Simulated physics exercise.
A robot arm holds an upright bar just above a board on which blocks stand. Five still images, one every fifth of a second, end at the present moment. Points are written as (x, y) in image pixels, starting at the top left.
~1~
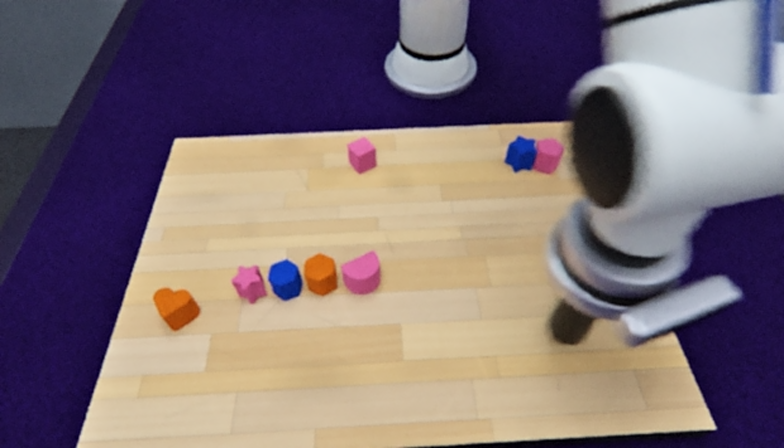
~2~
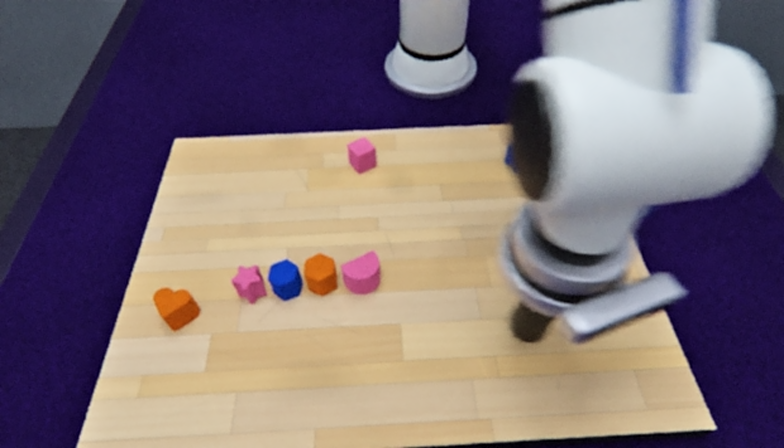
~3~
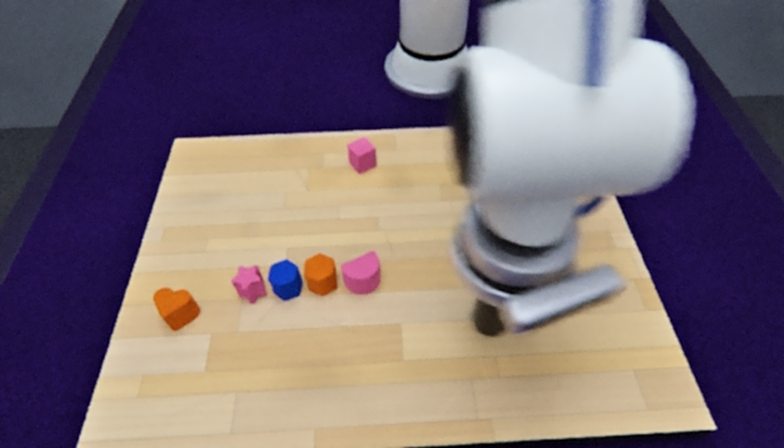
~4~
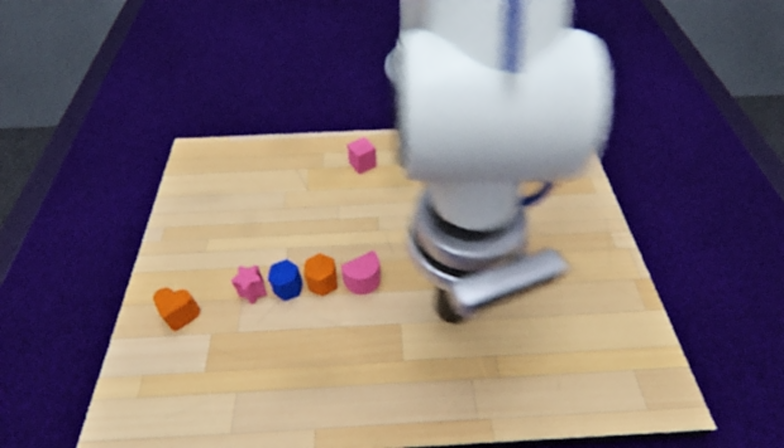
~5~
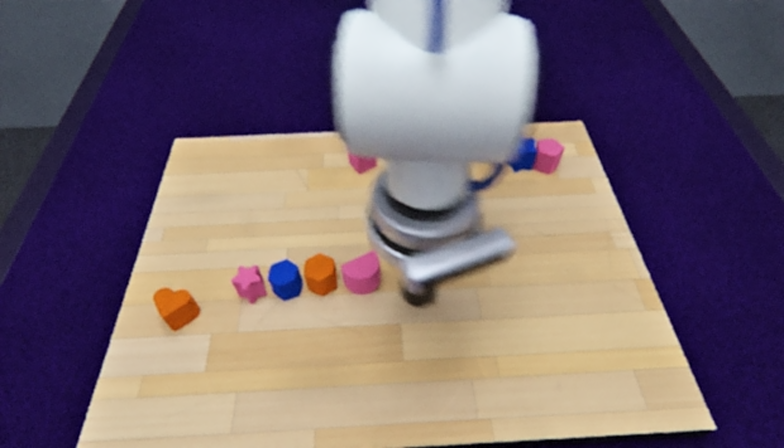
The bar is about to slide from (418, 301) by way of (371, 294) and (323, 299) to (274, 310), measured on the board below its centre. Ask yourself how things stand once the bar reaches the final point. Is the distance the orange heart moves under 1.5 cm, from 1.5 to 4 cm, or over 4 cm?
The orange heart ends up very close, under 1.5 cm away.
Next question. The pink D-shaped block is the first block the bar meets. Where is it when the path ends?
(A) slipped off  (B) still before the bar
Answer: A.
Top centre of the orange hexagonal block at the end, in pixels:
Most likely (298, 259).
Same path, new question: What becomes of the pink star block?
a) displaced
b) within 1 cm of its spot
It's a.
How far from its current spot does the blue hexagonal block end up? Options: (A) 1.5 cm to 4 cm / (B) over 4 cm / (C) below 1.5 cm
The one that fits is A, 1.5 cm to 4 cm.
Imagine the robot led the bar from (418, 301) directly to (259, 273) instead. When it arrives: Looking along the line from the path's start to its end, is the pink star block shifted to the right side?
I'd say no.
The first path, step by step. One third of the way, bar at (369, 283); orange hexagonal block at (311, 264), turned 25° anticlockwise; pink D-shaped block at (345, 258), turned 25° clockwise.
Two thirds of the way, bar at (320, 289); blue hexagonal block at (272, 273), turned 30° anticlockwise; orange hexagonal block at (301, 261); pink D-shaped block at (335, 251), turned 50° clockwise.
At the end, bar at (270, 300); orange heart not moved; pink star block at (231, 275); blue hexagonal block at (257, 270); orange hexagonal block at (298, 259), turned 15° clockwise; pink D-shaped block at (335, 251), turned 50° clockwise.
